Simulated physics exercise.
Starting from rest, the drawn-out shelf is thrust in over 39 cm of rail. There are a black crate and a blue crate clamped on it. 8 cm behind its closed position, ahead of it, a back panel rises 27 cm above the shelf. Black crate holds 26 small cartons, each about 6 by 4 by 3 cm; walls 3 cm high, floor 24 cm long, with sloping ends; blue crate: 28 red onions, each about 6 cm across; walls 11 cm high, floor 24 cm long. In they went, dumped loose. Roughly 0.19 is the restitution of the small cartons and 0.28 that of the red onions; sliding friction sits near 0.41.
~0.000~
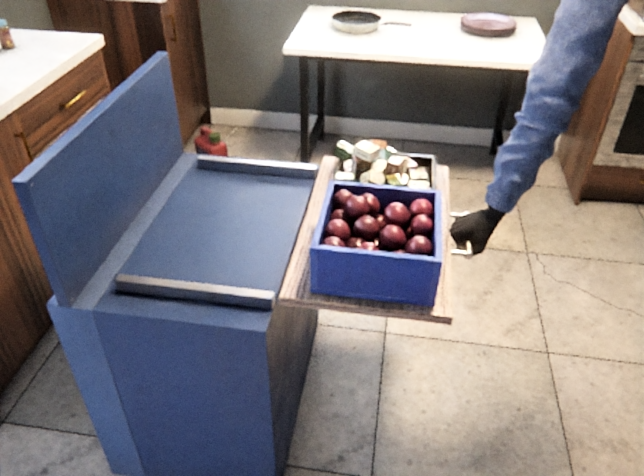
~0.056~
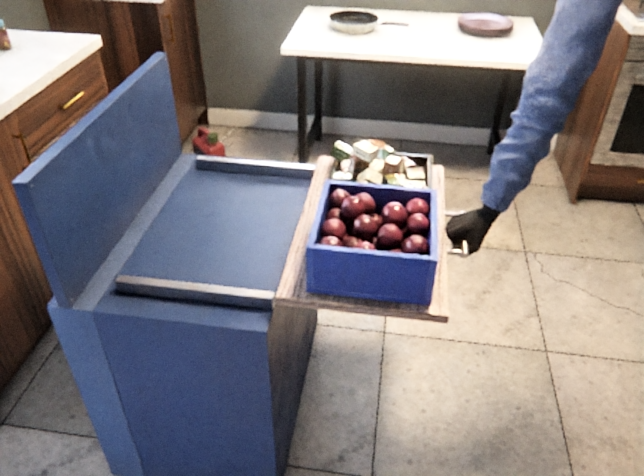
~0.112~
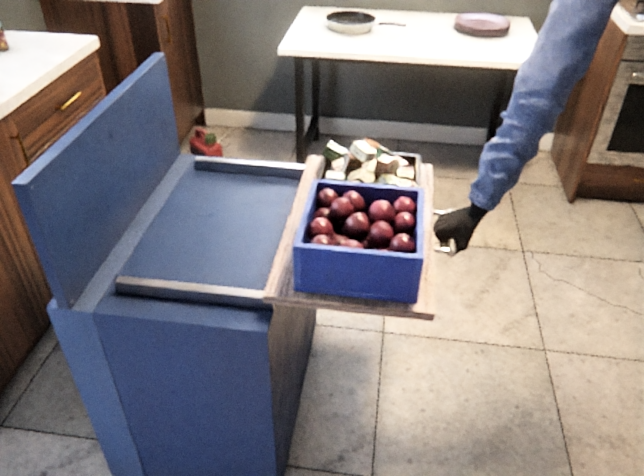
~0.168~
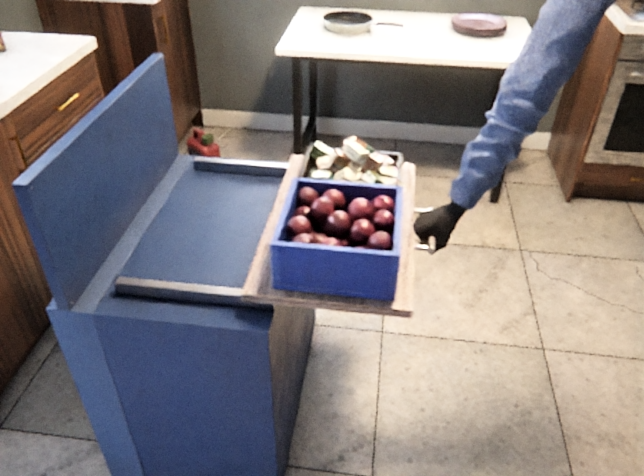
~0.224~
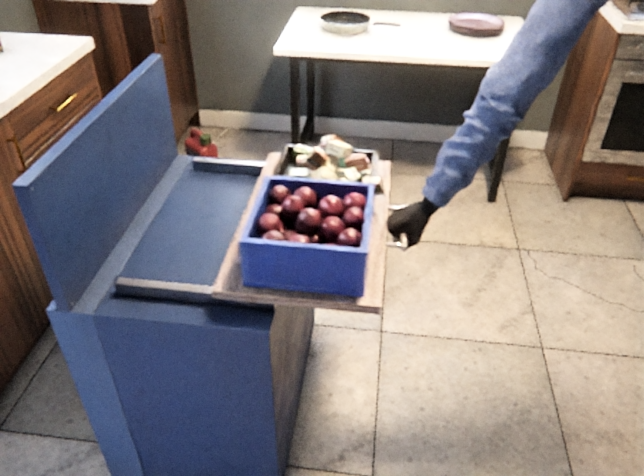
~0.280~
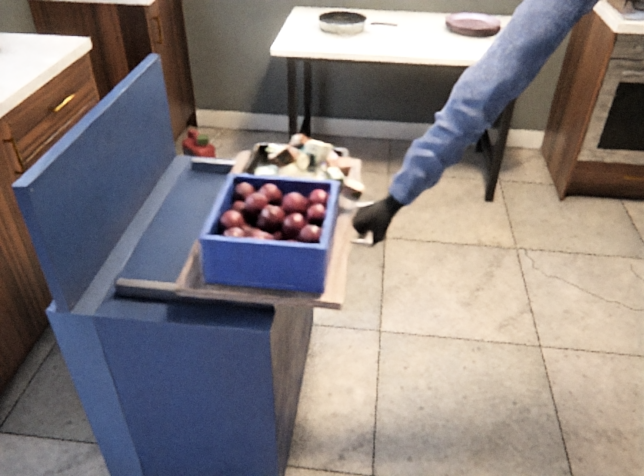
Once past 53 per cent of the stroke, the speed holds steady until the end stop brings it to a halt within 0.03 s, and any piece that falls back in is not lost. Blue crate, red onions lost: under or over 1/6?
Under 1/6.
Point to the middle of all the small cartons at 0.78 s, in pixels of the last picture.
Near (232, 172).
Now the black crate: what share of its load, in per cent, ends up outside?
About 25 percent for the black crate.
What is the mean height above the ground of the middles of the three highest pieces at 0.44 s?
About 88 cm up, on average.
After 0.36 s, end of travel.
After 0.44 s, black crate 22 in, 4 out and blue crate 28 in, 0 out.
After 0.56 s, black crate 20 in, 6 out and blue crate 28 in, 0 out.
After 0.78 s, black crate 20 in, 6 out and blue crate 28 in, 0 out.
Final count (at 1.21 s), black crate 19 in, 7 out and blue crate 28 in, 0 out. Asked share, 0 of 28, 0 per cent.
